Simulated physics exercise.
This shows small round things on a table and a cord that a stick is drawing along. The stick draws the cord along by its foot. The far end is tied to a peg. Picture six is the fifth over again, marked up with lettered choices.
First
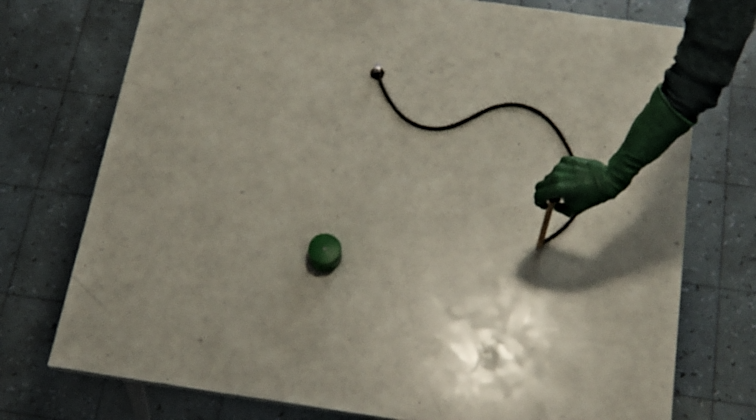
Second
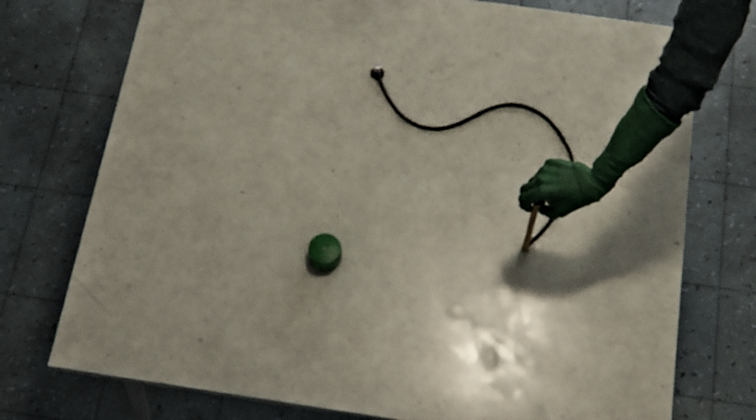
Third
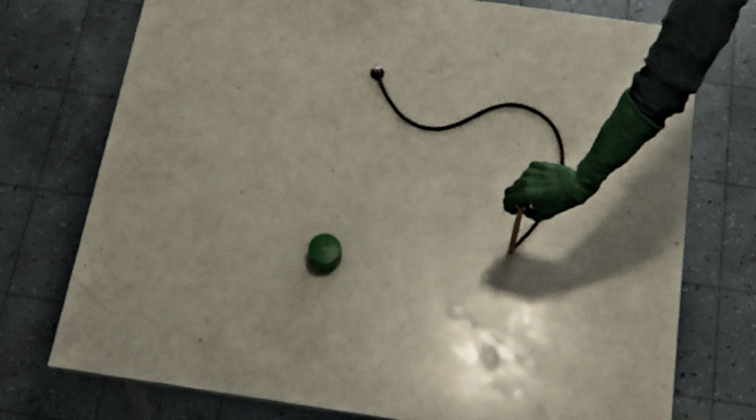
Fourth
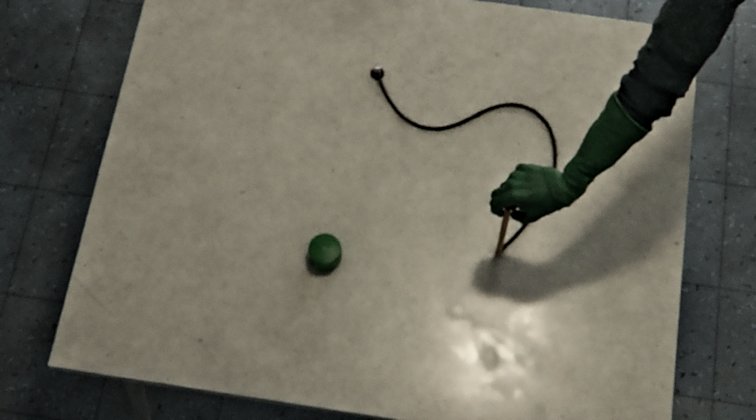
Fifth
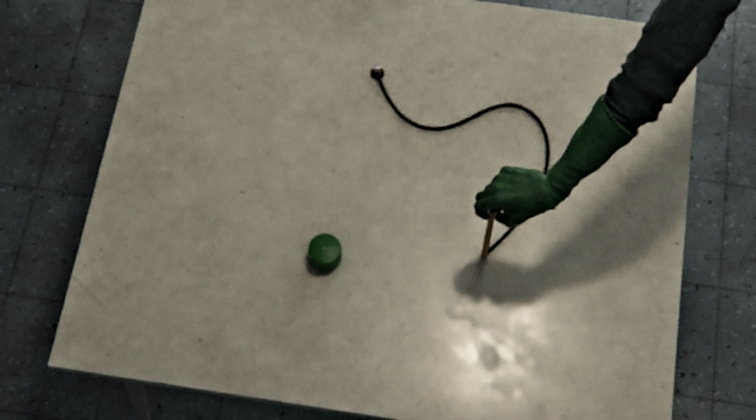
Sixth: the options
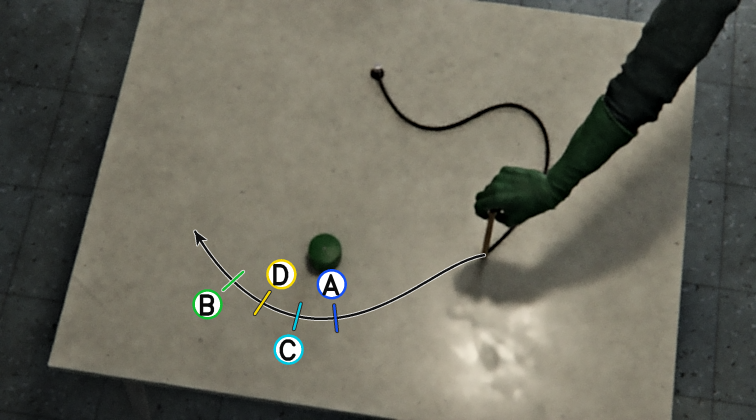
On a pale table, a green-gloved hand draws a dark cord left with a stick.
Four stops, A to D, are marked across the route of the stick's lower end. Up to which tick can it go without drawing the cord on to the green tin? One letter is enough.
All is well up to D.
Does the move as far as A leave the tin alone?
Yes.
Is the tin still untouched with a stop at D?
For that mark, yes.
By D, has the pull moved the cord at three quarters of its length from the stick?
By then, no.
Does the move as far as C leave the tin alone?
For that mark, yes.
On the marked copy, A at (336, 318); B at (233, 281); C at (297, 316); D at (262, 303); the route from (484, 255) via (323, 319) to (195, 232).
Following D. Soon after the start, foot of the stick (410, 291), middle of the cord (506, 140).
Later, foot of the stick (331, 319), middle of the cord (464, 184).
In the end, foot of the stick (262, 303), middle of the cord (429, 207); nothing has been touched.
As for the rest, A is safe but short; B brings the cord against the tin; C is safe but short.
